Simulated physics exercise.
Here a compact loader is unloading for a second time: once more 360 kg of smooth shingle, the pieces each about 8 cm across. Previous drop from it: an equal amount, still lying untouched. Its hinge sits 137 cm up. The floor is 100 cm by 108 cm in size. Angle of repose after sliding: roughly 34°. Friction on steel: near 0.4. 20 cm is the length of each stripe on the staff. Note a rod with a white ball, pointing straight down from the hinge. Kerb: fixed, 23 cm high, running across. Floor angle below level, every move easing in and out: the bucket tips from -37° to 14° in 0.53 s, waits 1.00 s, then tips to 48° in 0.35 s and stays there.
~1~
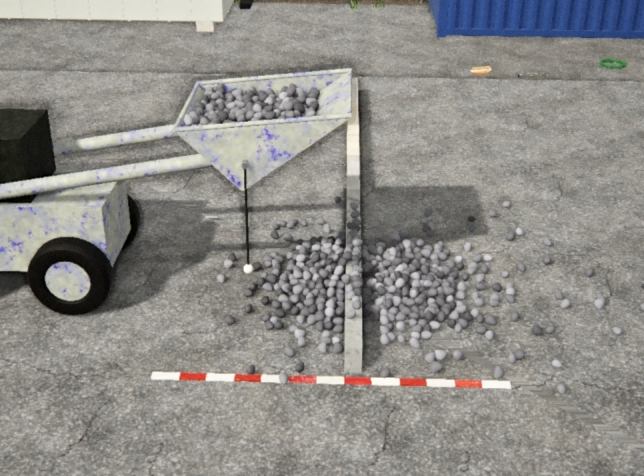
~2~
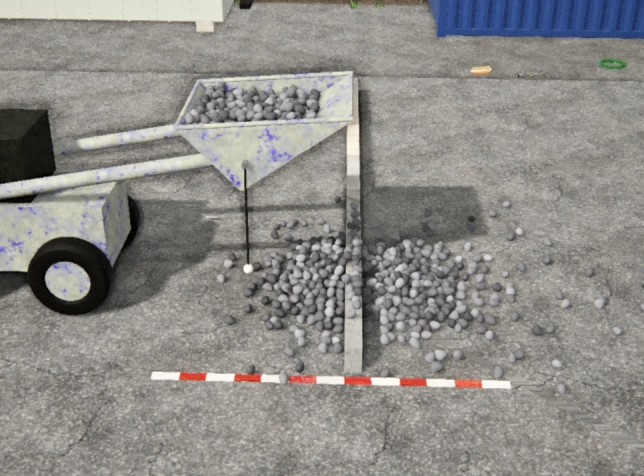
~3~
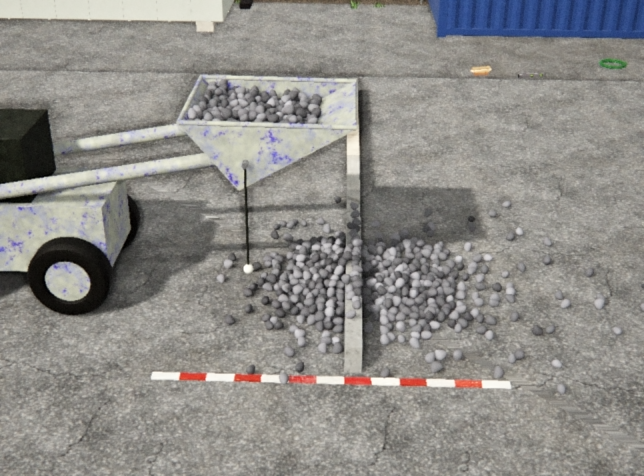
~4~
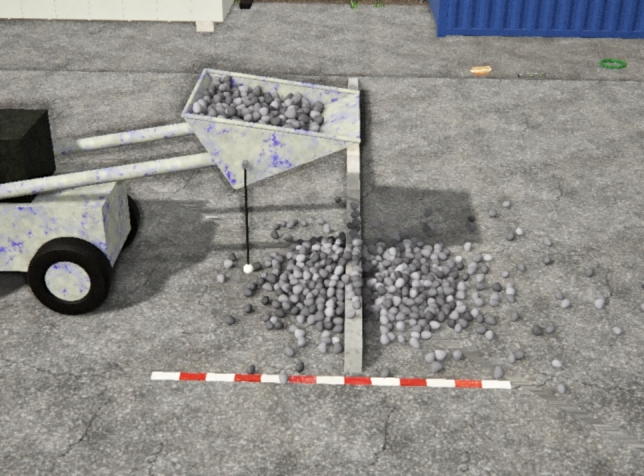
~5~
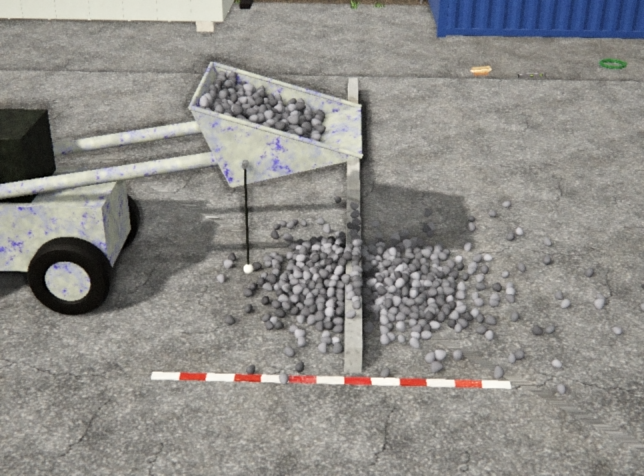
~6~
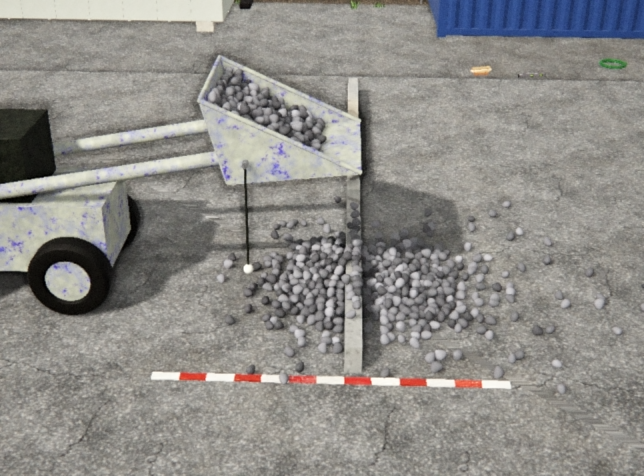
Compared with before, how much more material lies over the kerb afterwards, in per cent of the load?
Some 66 per cent of a load more.
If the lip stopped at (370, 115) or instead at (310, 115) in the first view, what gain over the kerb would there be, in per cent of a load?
Case one about 85 %, case two about 35 %.
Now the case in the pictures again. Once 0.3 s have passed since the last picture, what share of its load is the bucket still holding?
Around 100 in a hundred.
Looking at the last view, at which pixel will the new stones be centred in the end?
Roughly pixel (379, 273) in the last view.
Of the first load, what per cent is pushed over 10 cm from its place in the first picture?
I'd put it at about 10 per cent.
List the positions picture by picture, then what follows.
In the first picture, the bucket is at -37°, its lip at (351, 116); the top of the load is at (270, 97). The earlier load is highest near (352, 261), 28 cm above ground level, 49 % on this side of the kerb, 51 % over the kerb.
In the second picture, the bucket is at -35°, its lip at (353, 119); the top of the load is at (232, 100).
In the third picture, lip at (356, 128), floor tilted -30°, highest stones at (216, 94).
In the fourth picture, lip at (360, 141), floor tilted -23°, highest stones at (217, 88).
In the fifth picture, lip at (362, 157), floor tilted -15°, highest stones at (221, 83).
In the sixth picture, lip at (361, 173), floor tilted -6°, highest stones at (228, 79).
Then, 0.1 s after the last picture the floor is at 6°; in per cent of one load, 100 in the bucket, 49 on this side of the kerb, 51 over the kerb; the foremost stones are at (616, 301).
Then, 0.3 s after the last picture the floor is at 14°; in per cent of one load, 100 in the bucket, 49 on this side of the kerb, 51 over the kerb; the foremost stones are at (616, 301).
Then, 2.0 s after the last picture the floor is at 48°; in per cent of one load, 1 in the bucket, 88 on this side of the kerb, 111 over the kerb; the foremost stones are at (629, 306).
Then, 4.6 s after the last picture the floor is at 48°; in per cent of one load, 0 in the bucket, 83 on this side of the kerb, 117 over the kerb; the foremost stones are at (633, 306). Net gain over the kerb, 66.
